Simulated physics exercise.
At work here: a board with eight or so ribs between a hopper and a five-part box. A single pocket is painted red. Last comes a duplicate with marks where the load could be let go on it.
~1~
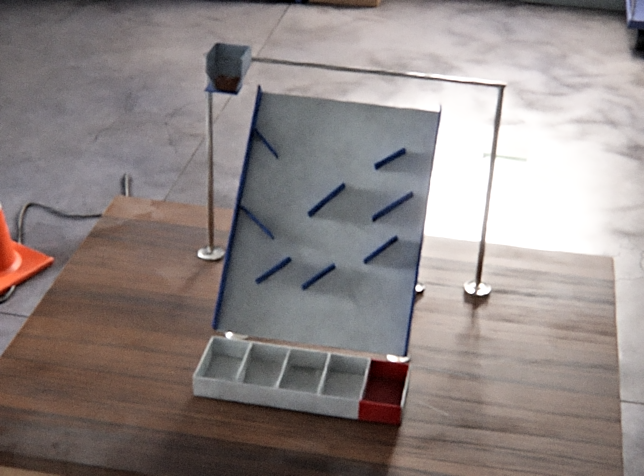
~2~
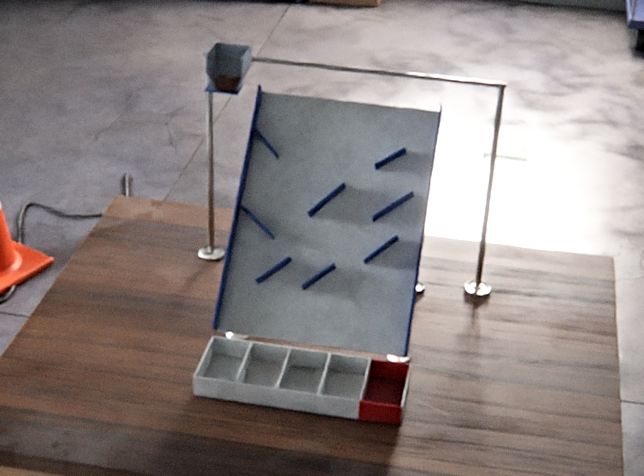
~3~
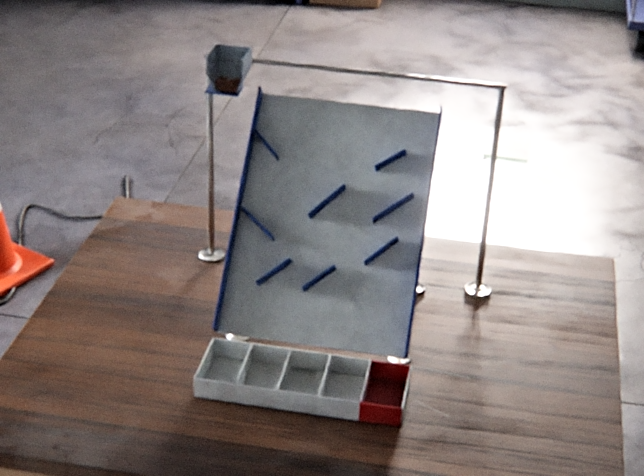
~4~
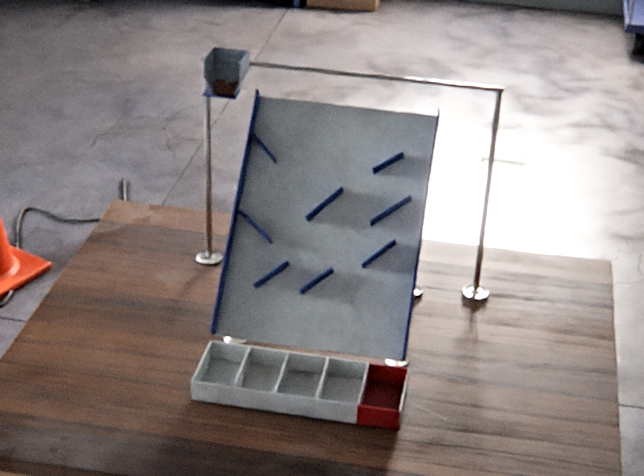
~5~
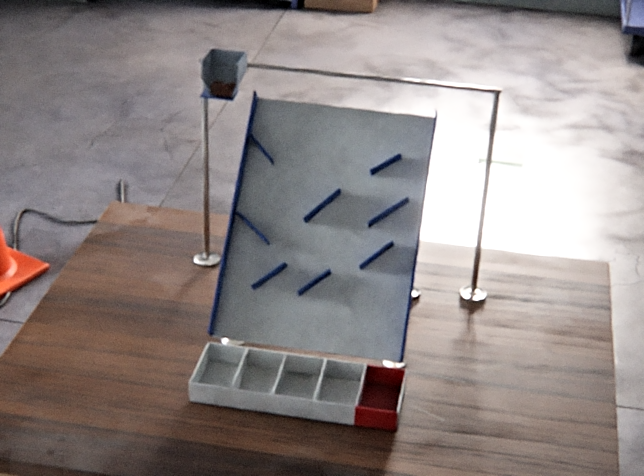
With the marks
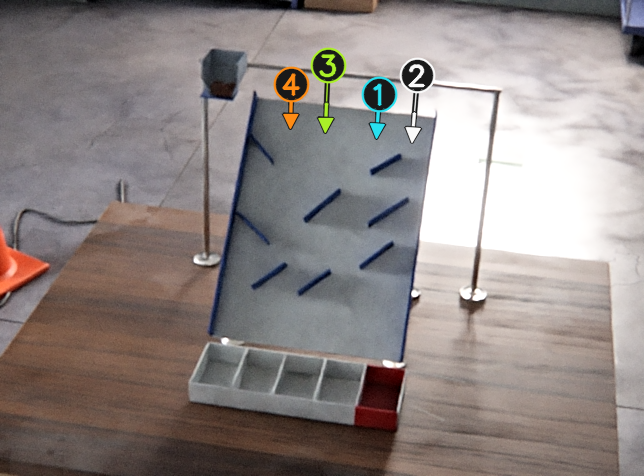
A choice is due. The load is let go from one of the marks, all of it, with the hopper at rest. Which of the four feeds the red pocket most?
2 beats the others.
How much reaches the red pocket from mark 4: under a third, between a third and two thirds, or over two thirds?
It is under a third.
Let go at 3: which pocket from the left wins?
The first from the left.
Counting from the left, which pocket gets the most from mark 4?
The first from the left.
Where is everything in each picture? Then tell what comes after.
The first frame shows hopper (228, 83), clay pellets, door shut.
The second frame shows ribs (255, 129) to (277, 154), (375, 165) to (405, 148), (308, 213) to (344, 183).
The third frame shows ribs (373, 219) to (413, 193), (242, 207) to (272, 237), (364, 262) to (398, 237).
The fourth frame shows ribs (254, 285) to (288, 261), (300, 291) to (332, 268).
The fifth frame shows red pocket (376, 417), number 5 of 5 from the left.
On the marked copy, mark 1 meets the board at (376, 133); mark 2 meets the board at (412, 137); mark 3 meets the board at (325, 127); mark 4 meets the board at (290, 123).
For mark 1, about a tenth in the red pocket, almost all in other pockets, just a few outside the box.
For mark 2, roughly a third in the red pocket, roughly two thirds in other pockets.
For mark 3, not one piece in the red pocket, every piece in other pockets.
For mark 4, not one piece in the red pocket, every piece in other pockets.
